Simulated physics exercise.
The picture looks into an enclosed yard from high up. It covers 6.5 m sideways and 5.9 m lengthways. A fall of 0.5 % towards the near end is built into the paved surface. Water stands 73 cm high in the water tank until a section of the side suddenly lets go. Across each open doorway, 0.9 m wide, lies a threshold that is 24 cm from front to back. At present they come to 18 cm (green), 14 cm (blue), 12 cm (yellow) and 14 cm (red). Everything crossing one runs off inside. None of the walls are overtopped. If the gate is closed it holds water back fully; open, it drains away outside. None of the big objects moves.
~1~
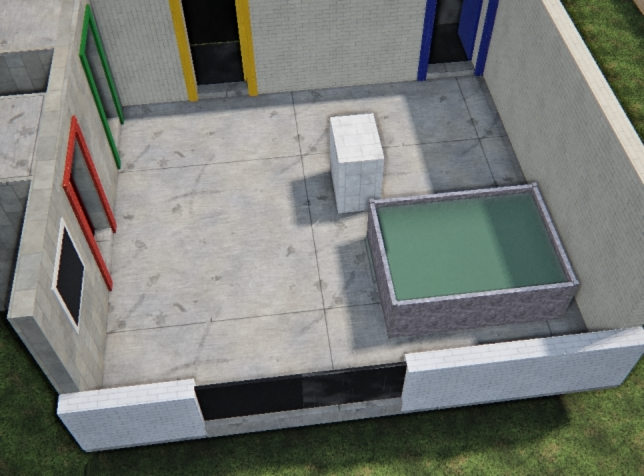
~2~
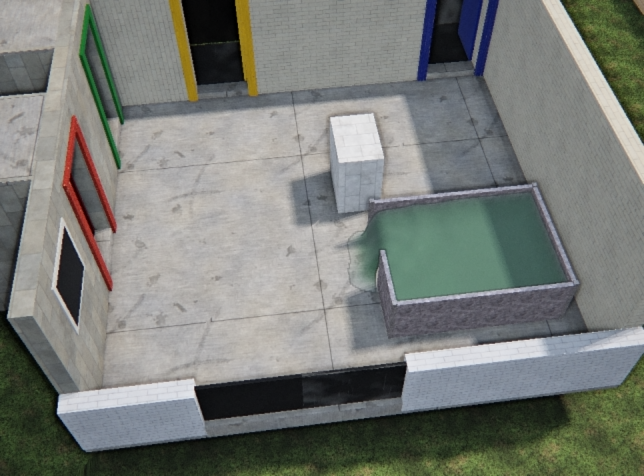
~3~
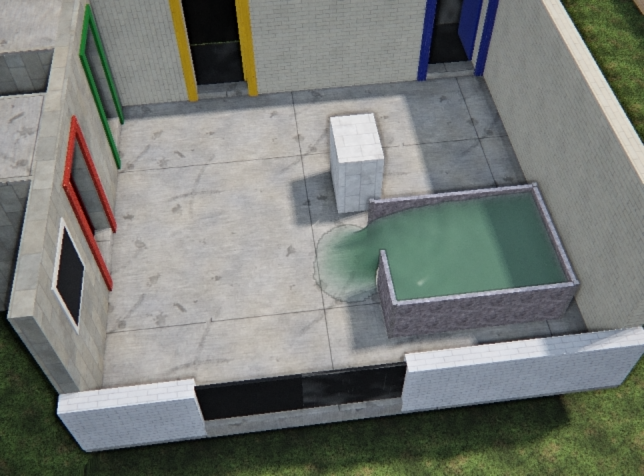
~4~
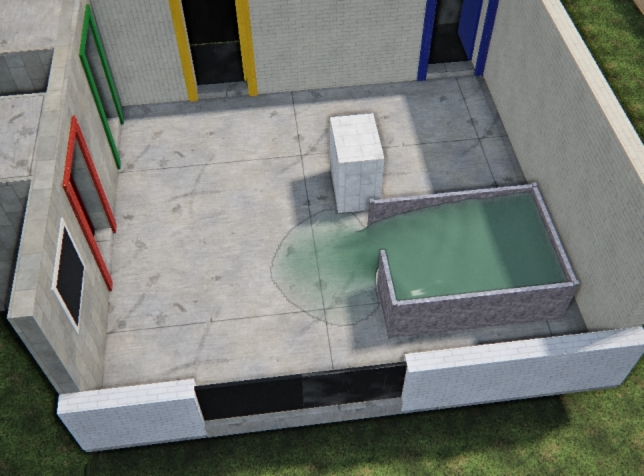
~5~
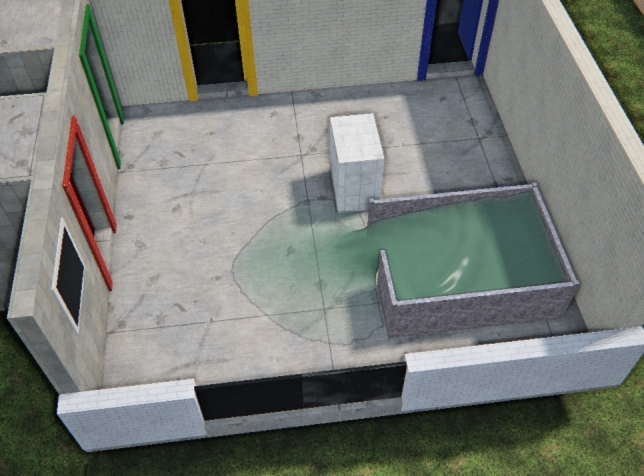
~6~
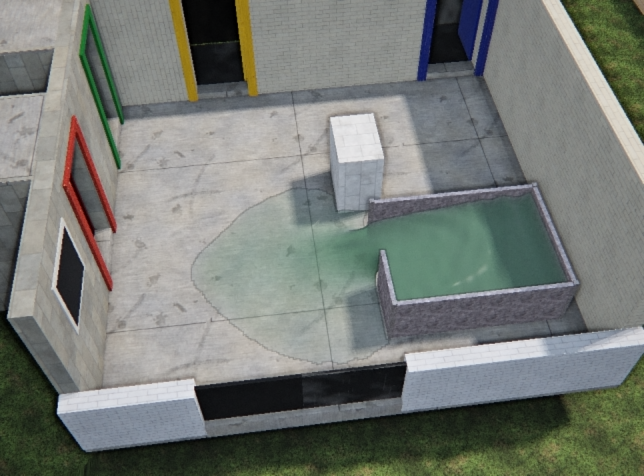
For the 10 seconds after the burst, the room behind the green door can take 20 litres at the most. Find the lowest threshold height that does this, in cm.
The lowest height is about 12.5 cm.
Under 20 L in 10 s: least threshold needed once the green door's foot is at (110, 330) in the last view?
It needs about 18 cm.
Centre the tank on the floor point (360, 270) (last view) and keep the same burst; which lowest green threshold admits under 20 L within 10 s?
Then close to 11.5 cm.
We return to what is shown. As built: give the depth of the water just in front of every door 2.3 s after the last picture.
In cm: Green 14, blue 0, yellow 5, red 21.
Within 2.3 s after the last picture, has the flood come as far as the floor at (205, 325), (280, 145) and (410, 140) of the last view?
In turn: Wet, under water, not reached.
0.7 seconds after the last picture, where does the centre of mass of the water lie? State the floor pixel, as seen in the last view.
I'd say around (402, 270).
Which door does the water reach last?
I'd say the blue one.
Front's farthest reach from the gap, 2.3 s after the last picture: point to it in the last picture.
The farthest wet point sits near (123, 111).
Then, 0.7 s after the last picture water covers 40 % of the floor, deepest (37 cm) near (359, 253); it has not reached the green door.
Then, 2.3 s after the last picture water covers 50 % of the floor, deepest (30 cm) near (122, 118); 14 cm at the green door, 0 litres in over its 18 cm threshold.
Then, 9.3 s after the last picture water covers 95 % of the floor, deepest (13 cm) near (564, 272); 10 cm at the green door, 2 litres in over its 18 cm threshold.
At the green door as built, the water peaked near 16 cm, 3.9 s after the last picture.
Run again over the same 10 s with other heights there, 32 litres in over 11.5 cm, 5 litres over 15.5 cm. The limit of 20 litres is kept from about 12.5 cm up.
